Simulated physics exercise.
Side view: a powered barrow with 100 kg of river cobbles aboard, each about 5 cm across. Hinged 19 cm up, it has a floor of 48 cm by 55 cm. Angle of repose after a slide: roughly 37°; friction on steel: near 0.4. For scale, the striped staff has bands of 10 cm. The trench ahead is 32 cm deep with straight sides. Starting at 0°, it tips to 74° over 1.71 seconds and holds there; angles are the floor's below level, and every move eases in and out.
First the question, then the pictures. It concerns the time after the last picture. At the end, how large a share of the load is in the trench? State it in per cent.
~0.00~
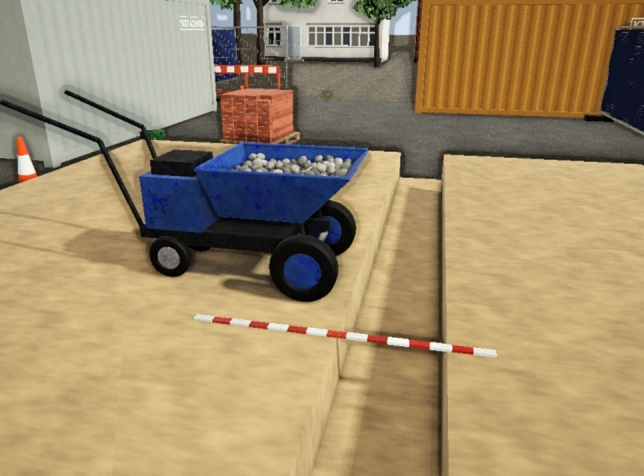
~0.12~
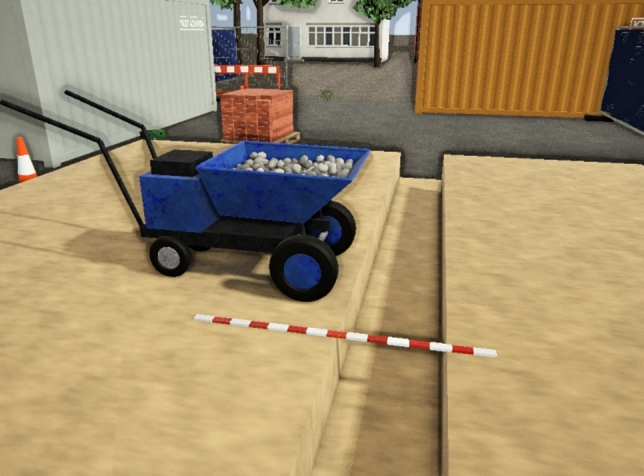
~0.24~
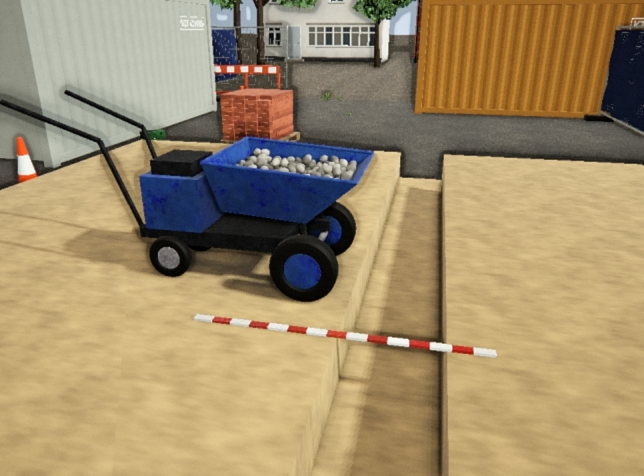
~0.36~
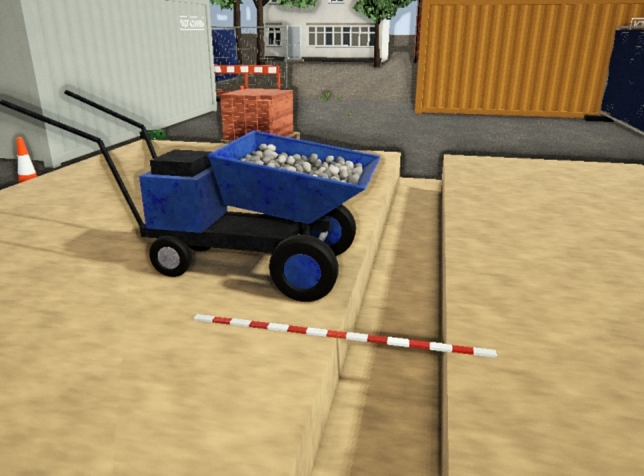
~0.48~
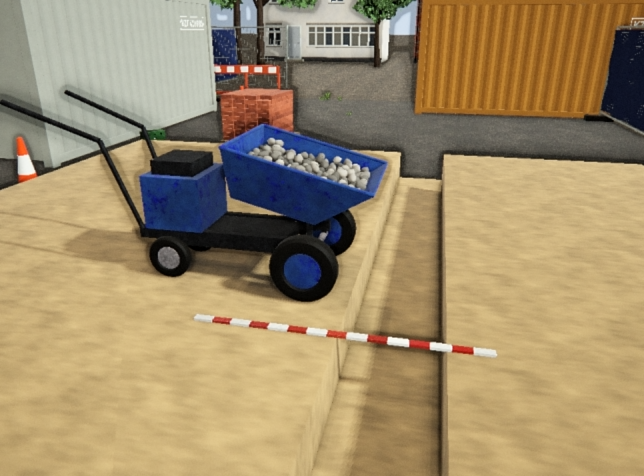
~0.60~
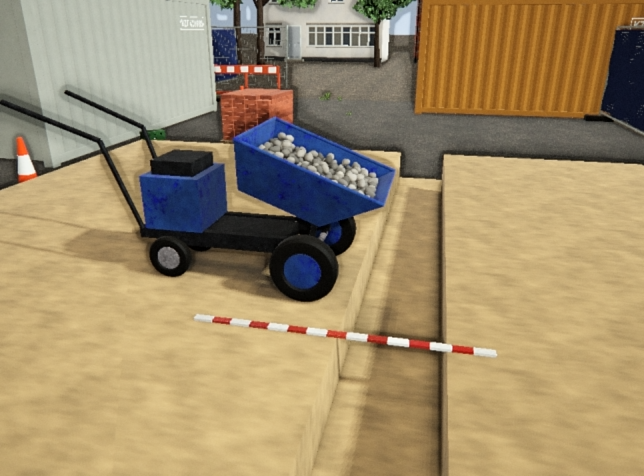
A share of about 73 per cent.
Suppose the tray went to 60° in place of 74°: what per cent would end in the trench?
It would be close to 75 percent.
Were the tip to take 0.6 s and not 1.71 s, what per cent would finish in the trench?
It would come to roughly 55 per cent.
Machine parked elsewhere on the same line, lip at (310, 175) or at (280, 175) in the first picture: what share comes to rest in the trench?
Close to 100 percent in the first case, 100 percent in the second.
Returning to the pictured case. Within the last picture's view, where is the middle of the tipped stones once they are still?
Look at roughly (428, 322).
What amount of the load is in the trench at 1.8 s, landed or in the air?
Approx. 50 % of the load.
After 1.3 s the floor is at 62°; 99 % in the tray, 1 % in the trench; the foremost stones are at (422, 251).
After 1.8 s the floor is at 74°; 25 % in the tray, 51 % in the trench, 24 % past the trench; the foremost stones are at (514, 288).
After 2.2 s the floor is at 74°; 3 % in the tray, 70 % in the trench, 27 % past the trench; the foremost stones are at (558, 294).
After 4.1 s the floor is at 74°; 0 % in the tray, 73 % in the trench, 27 % past the trench; the foremost stones are at (566, 292).
